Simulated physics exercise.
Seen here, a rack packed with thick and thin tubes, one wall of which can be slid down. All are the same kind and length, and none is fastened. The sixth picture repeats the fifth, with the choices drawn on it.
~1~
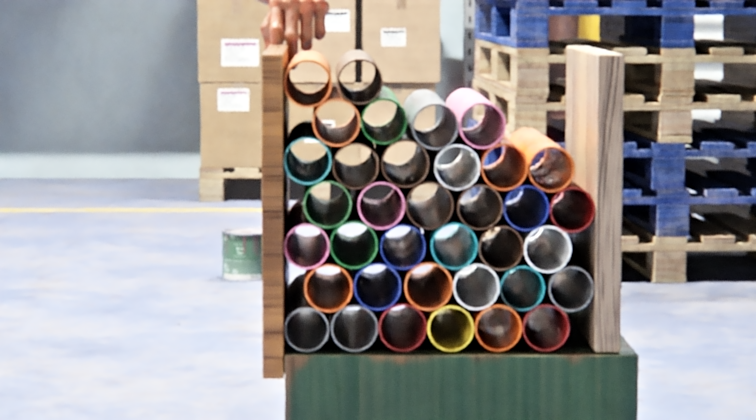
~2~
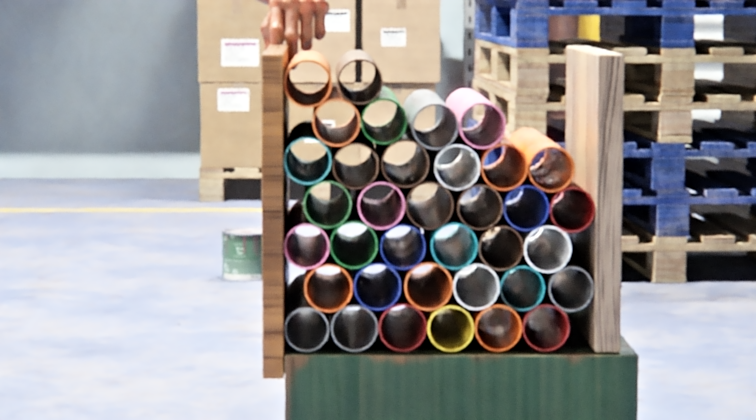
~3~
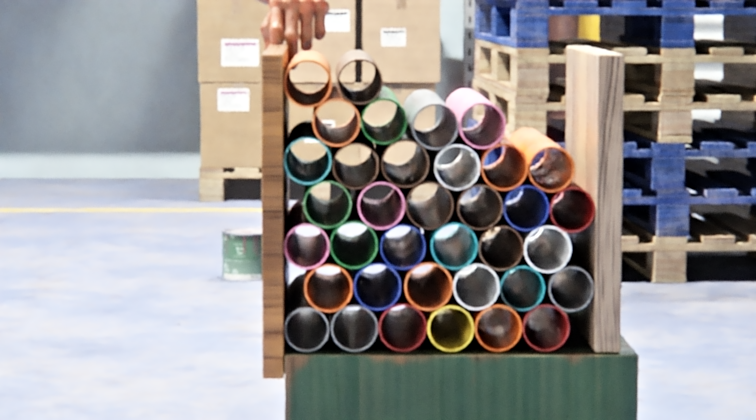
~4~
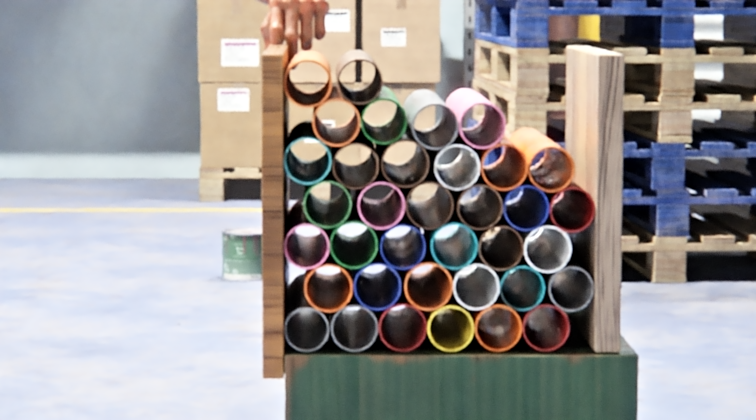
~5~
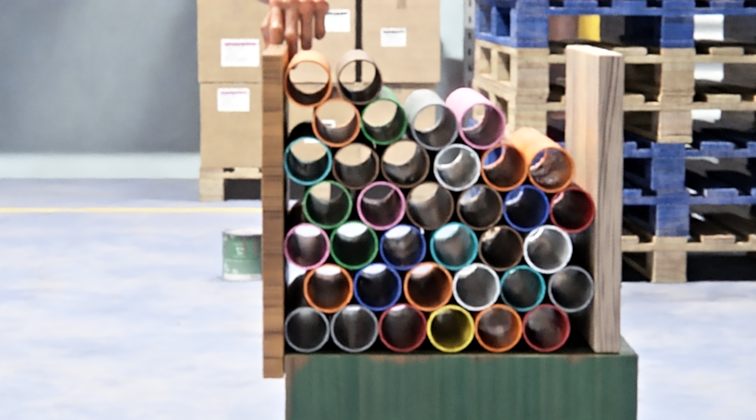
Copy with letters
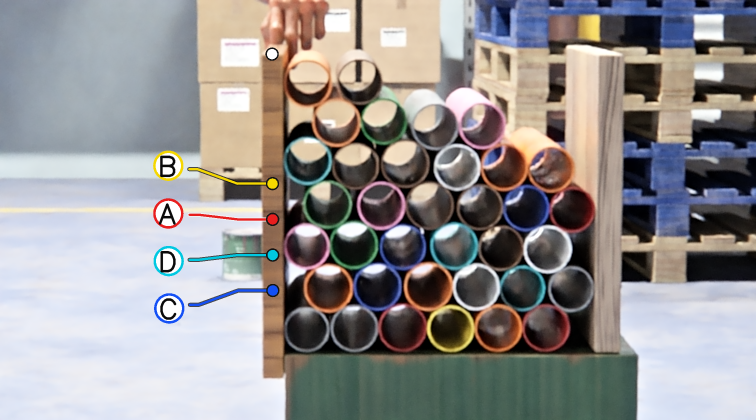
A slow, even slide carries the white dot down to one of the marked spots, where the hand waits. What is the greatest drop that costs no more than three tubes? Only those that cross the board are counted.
At most to B.
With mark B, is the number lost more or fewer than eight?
It loses fewer than eight.
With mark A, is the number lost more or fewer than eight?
It loses fewer than eight.
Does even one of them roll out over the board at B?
Yes.
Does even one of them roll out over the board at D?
Yes.
On the copy, A at (272, 219); B at (272, 183); C at (273, 290); D at (273, 256); the white dot at (272, 54).
On B. First, top of the board (284, 116).
Then, top of the board (284, 183).
Finally, top of the board (284, 183), one out over the board.
By contrast, A four out over the board; C more than three out over the board; D four out over the board.
